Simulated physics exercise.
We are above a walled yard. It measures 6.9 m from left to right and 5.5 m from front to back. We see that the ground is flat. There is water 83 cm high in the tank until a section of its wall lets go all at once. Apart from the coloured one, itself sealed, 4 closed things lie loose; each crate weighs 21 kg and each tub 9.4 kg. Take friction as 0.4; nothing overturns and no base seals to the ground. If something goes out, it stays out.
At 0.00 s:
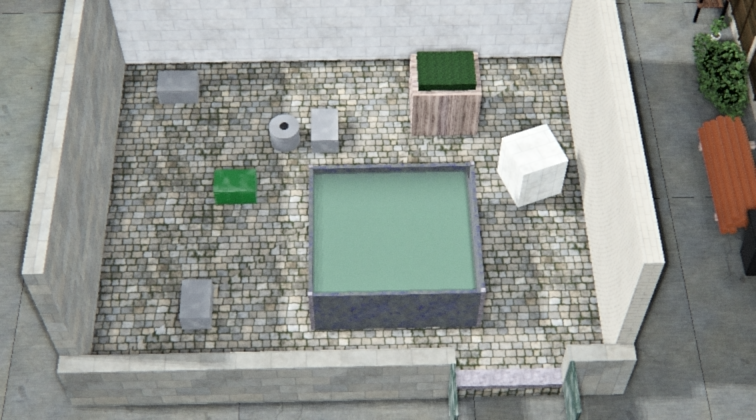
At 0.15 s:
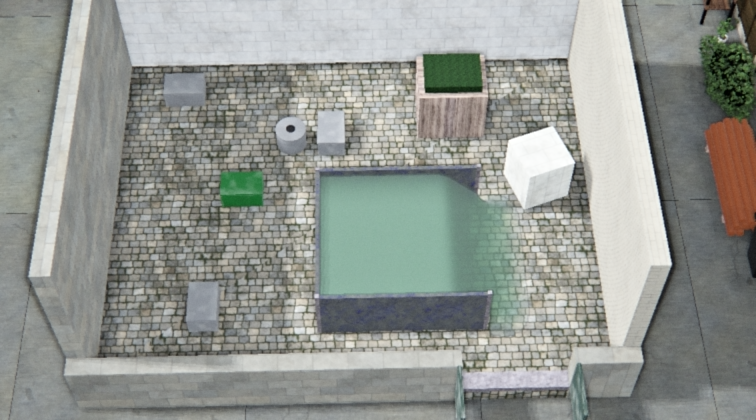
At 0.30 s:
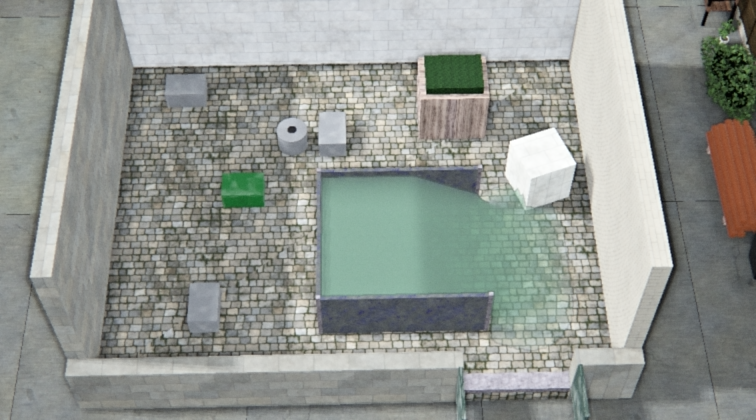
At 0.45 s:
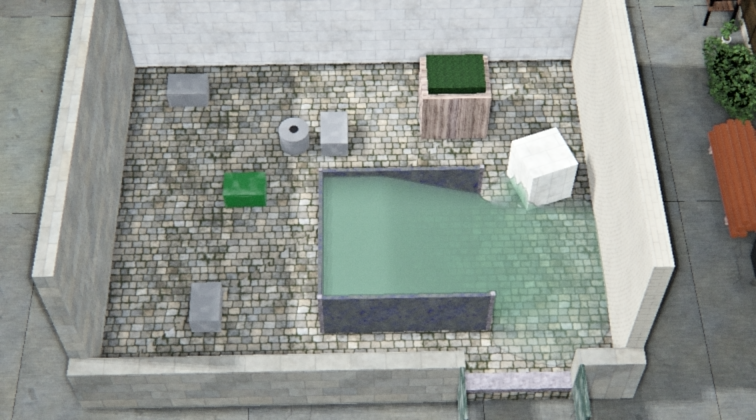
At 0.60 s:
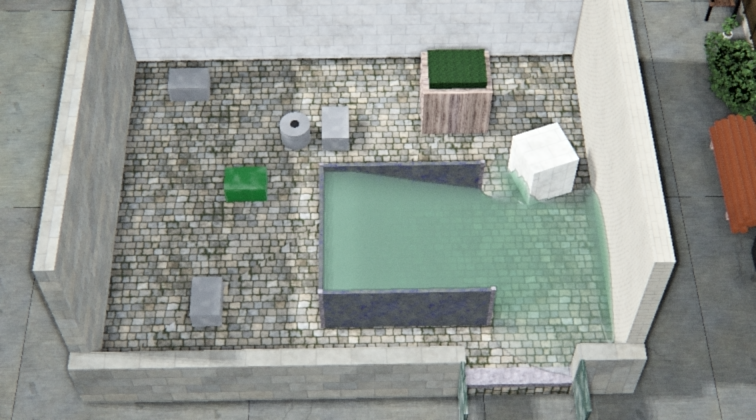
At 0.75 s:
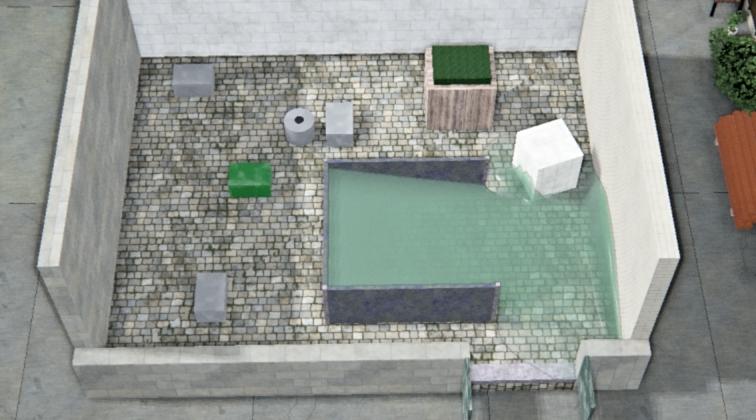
Green-tinted water pouring out of the open right side of a tank, spreading across cobbles past a white block to the wall.
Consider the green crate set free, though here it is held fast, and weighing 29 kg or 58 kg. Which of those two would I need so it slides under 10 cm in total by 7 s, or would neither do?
I expect the lighter figure to be plenty.
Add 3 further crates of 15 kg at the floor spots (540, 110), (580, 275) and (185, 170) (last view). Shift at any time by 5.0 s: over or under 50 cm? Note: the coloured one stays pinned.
Beyond it, beyond it, within it.
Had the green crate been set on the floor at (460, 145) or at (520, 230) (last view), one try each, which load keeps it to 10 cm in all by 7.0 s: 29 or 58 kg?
In that order: Just the heavier works; both fail.
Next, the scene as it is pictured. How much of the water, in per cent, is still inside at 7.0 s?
I'd say some 74 percent hasn't gone yet.
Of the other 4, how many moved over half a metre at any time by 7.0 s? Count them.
It adds up to 0.
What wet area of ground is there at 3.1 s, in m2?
About 22 m2.
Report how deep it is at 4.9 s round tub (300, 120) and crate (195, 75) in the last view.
Around 1 cm and 5 cm.
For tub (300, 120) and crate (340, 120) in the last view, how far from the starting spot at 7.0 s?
Net shift, one by one: 20 cm / 30 cm.
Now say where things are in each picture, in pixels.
In the first picture, the green crate at (235, 180) rests on the ground; water covers 4.3 m2; 0 of 5 have shifted.
In the second picture, the green crate at (241, 183) rests on the ground; 5.6 m2 under water; 0 of 5 have shifted.
In the third picture, the green crate at (242, 184), on the bottom; 7.0 m2 under water; 0 of 5 have shifted.
In the fourth picture, the green crate at (244, 184), on the bottom; 8.6 m2 under water; 0 of 5 have shifted.
In the fifth picture, the green crate at (245, 178) rests on the ground; water covers 9.1 m2; 0 of 5 have shifted.
In the sixth picture, the green crate at (250, 174) rests on the ground; 9.4 m2 under water; 0 of 5 have shifted.
After 1.4 s the green crate would be 0 cm from its start with 29 kg and 0 cm from its start with 58 kg; 0 cm of water round it then.
After 3.1 s the green crate would be 0 cm from its start with 29 kg and 0 cm from its start with 58 kg; 0 cm of water round it then.
After 4.9 s the green crate would be 0 cm from its start with 29 kg and 0 cm from its start with 58 kg; 3 cm of water round it then.
After 7.0 s the green crate would be 0 cm from its start with 29 kg and 0 cm from its start with 58 kg; 5 cm of water round it then.
